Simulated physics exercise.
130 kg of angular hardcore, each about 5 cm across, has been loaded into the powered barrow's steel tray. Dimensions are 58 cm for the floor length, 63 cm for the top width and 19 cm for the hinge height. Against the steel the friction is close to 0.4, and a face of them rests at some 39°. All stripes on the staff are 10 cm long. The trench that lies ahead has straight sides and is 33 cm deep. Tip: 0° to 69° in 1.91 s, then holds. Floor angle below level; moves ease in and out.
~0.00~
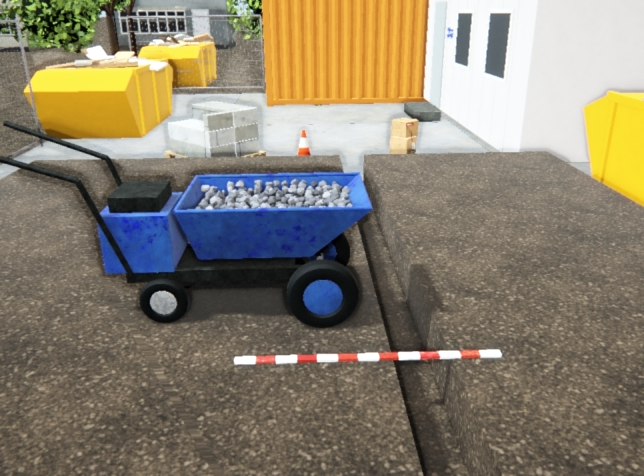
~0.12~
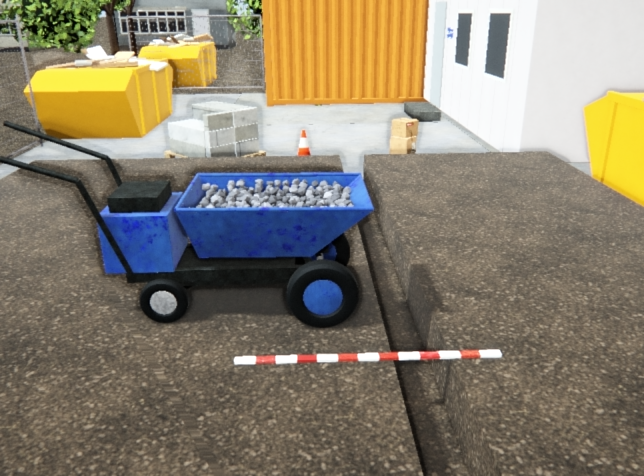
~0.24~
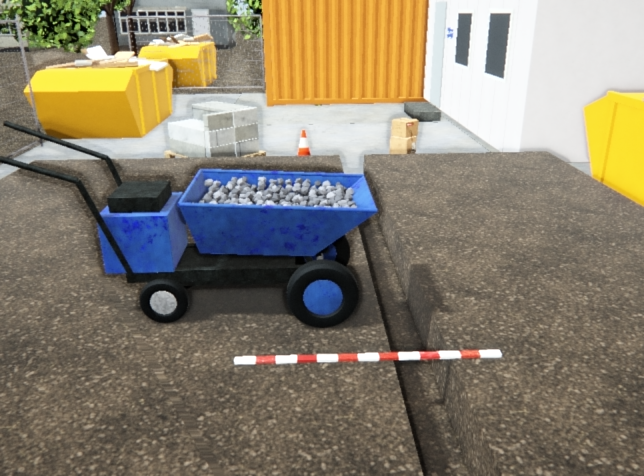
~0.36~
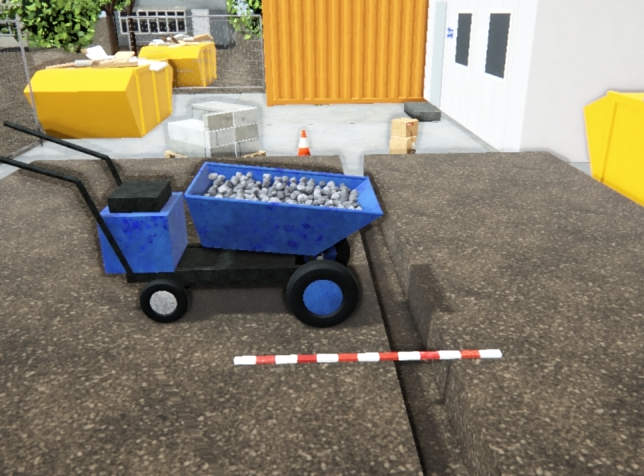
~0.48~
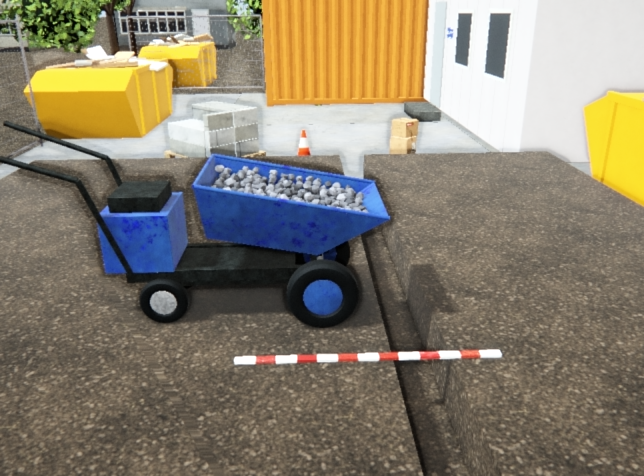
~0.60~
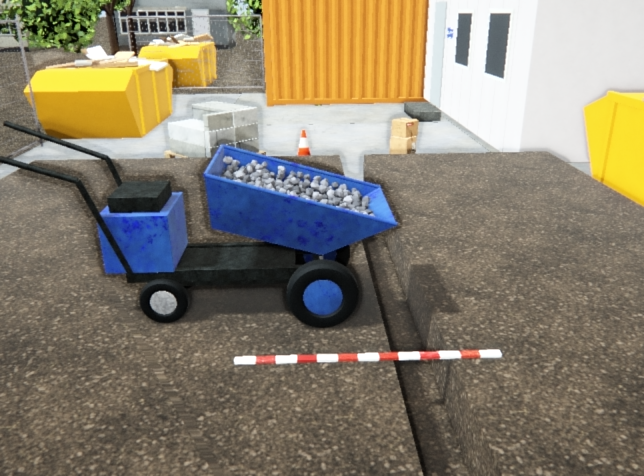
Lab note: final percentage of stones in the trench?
Approx. 29 %.
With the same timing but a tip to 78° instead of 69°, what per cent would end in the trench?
Close to 15 per cent then.
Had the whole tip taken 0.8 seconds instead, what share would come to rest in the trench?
Something close to 25 per cent.
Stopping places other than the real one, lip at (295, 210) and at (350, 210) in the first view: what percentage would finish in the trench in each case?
Near 75 and near 70 percent.
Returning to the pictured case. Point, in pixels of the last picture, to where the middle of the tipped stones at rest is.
Around (445, 296).
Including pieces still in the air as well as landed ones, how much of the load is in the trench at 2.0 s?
Approx. 5 % of the load.
After 1.4 s the floor is at 58°; 100 % in the tray; the foremost stones are at (415, 260).
After 2.0 s the floor is at 69°; 51 % in the tray, 7 % in the trench, 42 % past the trench; the foremost stones are at (504, 295).
After 2.4 s the floor is at 69°; 23 % in the tray, 18 % in the trench, 58 % past the trench; the foremost stones are at (546, 297).
After 4.3 s the floor is at 69°; 15 % in the tray, 29 % in the trench, 57 % past the trench; the foremost stones are at (547, 288).
